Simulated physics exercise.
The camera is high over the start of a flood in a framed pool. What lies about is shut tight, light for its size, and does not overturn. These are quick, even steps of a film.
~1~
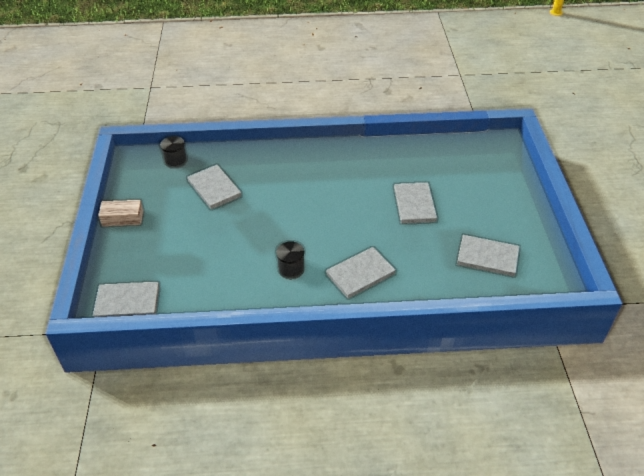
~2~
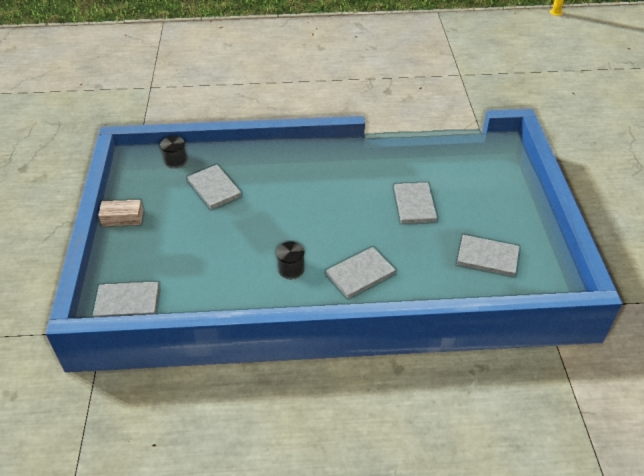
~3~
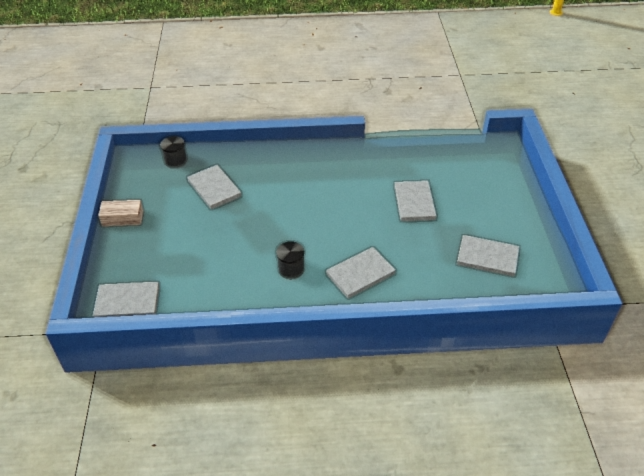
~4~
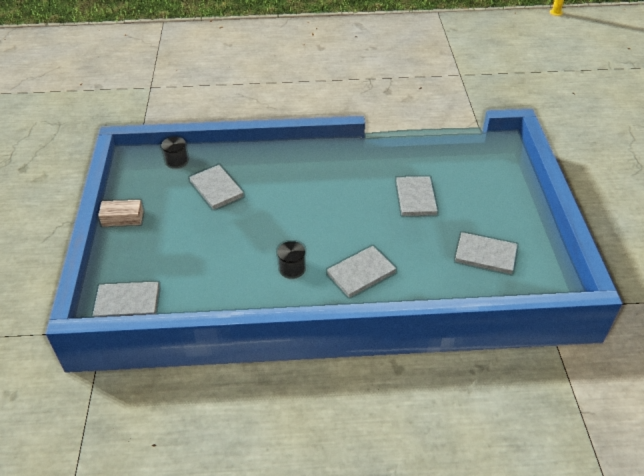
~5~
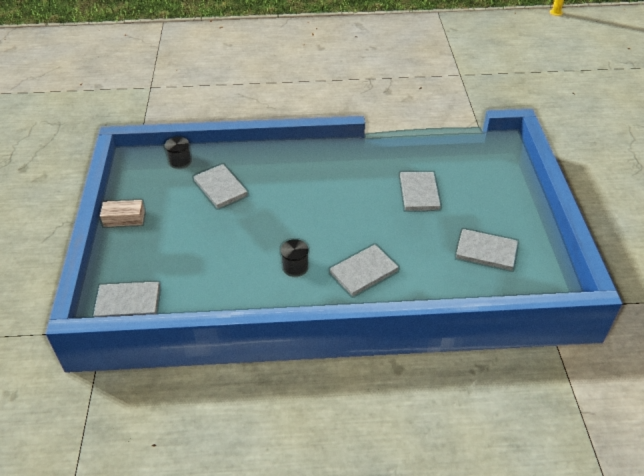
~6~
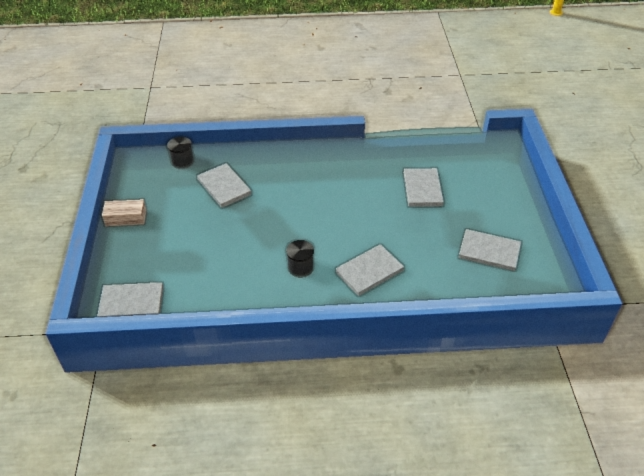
In a blue-framed pool of water on pale paving, a section of the far wall disappeared, and then the grey slabs, dark cylinders and wooden block floating inside drifted slightly, mostly to the right.
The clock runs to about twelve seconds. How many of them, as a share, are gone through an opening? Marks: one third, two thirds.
It is less than a third.
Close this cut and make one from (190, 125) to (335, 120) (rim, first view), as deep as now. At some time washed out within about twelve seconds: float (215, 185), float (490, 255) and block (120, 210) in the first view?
As listed: Carried outside, kept in, stays.
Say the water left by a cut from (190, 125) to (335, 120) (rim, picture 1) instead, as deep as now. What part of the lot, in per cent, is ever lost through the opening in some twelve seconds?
I make it 20 per cent.
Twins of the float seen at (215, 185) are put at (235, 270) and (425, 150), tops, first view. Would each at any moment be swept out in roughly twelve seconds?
In that order: No, yes.
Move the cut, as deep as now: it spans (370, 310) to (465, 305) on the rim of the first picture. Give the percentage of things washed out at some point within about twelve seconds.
About 0 per cent.
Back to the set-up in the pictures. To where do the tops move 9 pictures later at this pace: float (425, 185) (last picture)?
Roughly at (431, 156).
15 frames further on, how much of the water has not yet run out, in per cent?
Close to 76 %.
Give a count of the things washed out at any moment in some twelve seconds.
It comes to 1.
A moment on, 0 of 8 are out; 8 afloat.
Next, 0 of 8 are out; 8 afloat.
Later, 1 of 8 are out; 7 afloat.
In the end, 1 of 8 are out; 7 afloat.
